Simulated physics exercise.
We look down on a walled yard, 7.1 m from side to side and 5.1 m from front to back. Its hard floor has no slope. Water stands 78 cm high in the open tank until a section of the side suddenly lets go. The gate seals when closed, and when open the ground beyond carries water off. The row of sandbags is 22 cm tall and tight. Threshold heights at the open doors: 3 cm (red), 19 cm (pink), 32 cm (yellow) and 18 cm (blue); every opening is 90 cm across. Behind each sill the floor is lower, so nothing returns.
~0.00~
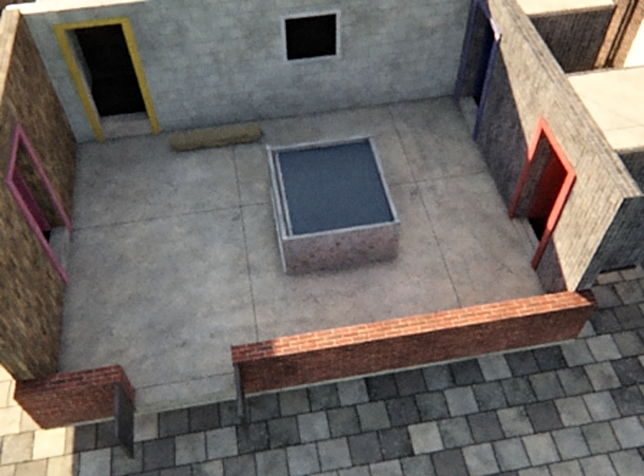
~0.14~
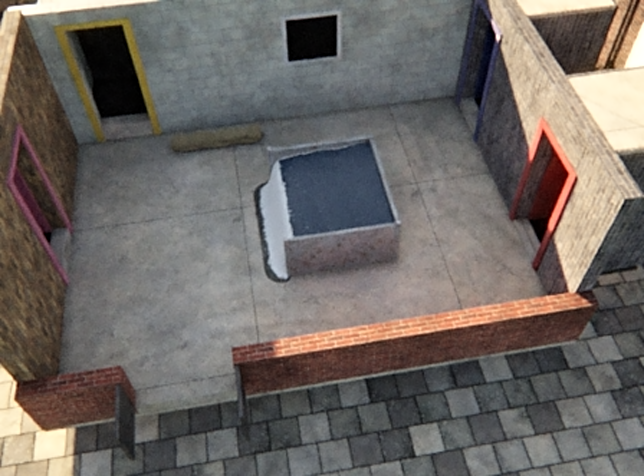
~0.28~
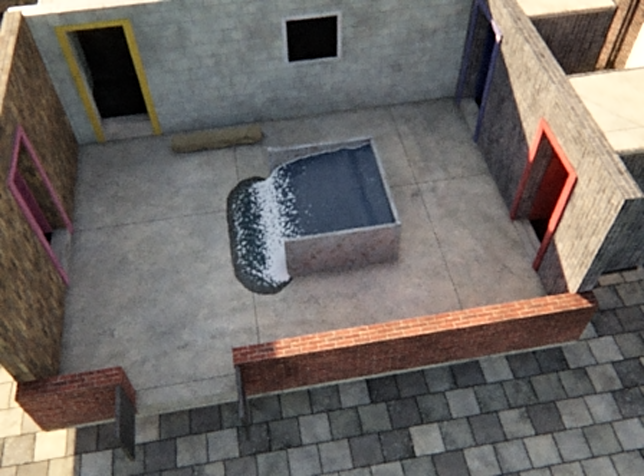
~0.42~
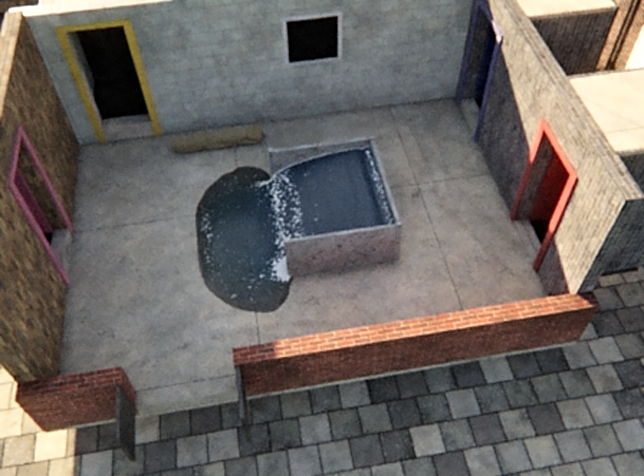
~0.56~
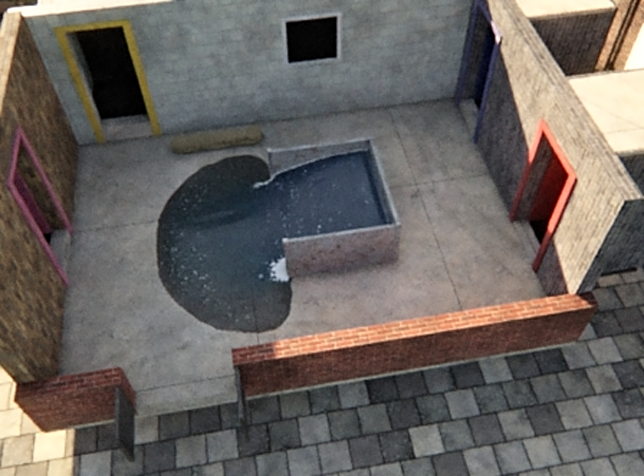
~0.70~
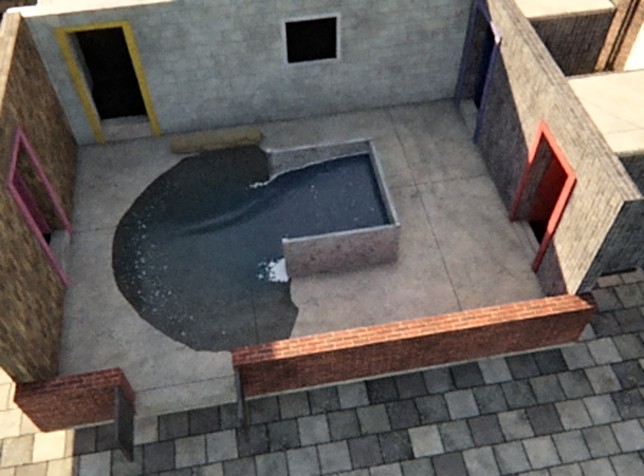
In a walled yard with coloured doorways and a low brick wall at the front, water sits still in a raised rectangular tank. The tank's left side opens and water pours out in a foaming rush onto the grey floor. The dark pool spreads leftward in a widening rounded shape as the tank's level drops.
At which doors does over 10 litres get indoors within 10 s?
The water let in: At the red door it goes over the limit; at the pink door it passes the limit; at the yellow door it does not reach the limit; at the blue door it stays under the limit.
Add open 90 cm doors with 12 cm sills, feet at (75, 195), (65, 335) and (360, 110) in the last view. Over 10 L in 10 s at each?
In turn: Over, past it, below.
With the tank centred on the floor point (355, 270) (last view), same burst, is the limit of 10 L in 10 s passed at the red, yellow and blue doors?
Against that limit: Red not over, yellow below, blue under.
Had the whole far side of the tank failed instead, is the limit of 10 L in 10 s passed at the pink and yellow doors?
Against that limit: Pink below, yellow under.
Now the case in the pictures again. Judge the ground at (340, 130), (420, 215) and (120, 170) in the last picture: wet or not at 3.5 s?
In turn: Not reached, still dry, wet.
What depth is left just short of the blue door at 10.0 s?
Roughly 8.0 cm deep.
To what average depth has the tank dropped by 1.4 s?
Roughly 30 cm on average.
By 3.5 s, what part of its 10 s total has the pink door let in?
About 100 per cent.
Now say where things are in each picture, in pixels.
The first picture shows still water, 78 cm deep, in the open tank at (330, 187).
In the second picture, the front is at (286, 278), 1.0 m from the gap at (282, 218); 0.5 m2 of floor is under water; 78 cm left at the back of the open tank.
In the third picture, the front is at (246, 183), 1.2 m from the gap at (282, 219); 1.6 m2 of floor is under water; 75 cm left at the back of the open tank.
In the fourth picture, water pours out at (283, 221) and has run 1.5 m, to (224, 179); typically 11 cm deep outside, 67 cm at the open tank's back.
In the fifth picture, the front is at (171, 287), 2.0 m from the gap at (282, 222); 5.3 m2 of floor is under water; 66 cm left at the back of the open tank.
In the sixth picture, the front is at (119, 273), 2.6 m from the gap at (282, 222); 7.8 m2 of floor is under water; 60 cm left at the back of the open tank.
After 1.4 s water covers 45 % of the floor and is deepest (38 cm) near (68, 274); red door not reached, pink door 37 cm at the sill, 43 L in, yellow door 1 cm at the sill, 0 L in, blue door not reached.
After 2.2 s water covers 45 % of the floor and is deepest (42 cm) near (78, 154); red door not reached, pink door 32 cm at the sill, 115 L in, yellow door 16 cm at the sill, 0 L in, blue door not reached.
After 3.5 s water covers 45 % of the floor and is deepest (23 cm) near (78, 154); red door not reached, pink door 15 cm at the sill, 143 L in, yellow door 19 cm at the sill, 0 L in, blue door not reached.
After 6.0 s water covers 85 % of the floor and is deepest (15 cm) near (79, 147); red door not reached, pink door 9 cm at the sill, 144 L in, yellow door 12 cm at the sill, 0 L in, blue door 8 cm at the sill, 0 L in.
After 10.0 s water covers 95 % of the floor and is deepest (9 cm) near (494, 299); red door 8 cm at the sill, 29 L in, pink door 5 cm at the sill, 144 L in, yellow door 5 cm at the sill, 0 L in, blue door 8 cm at the sill, 0 L in.
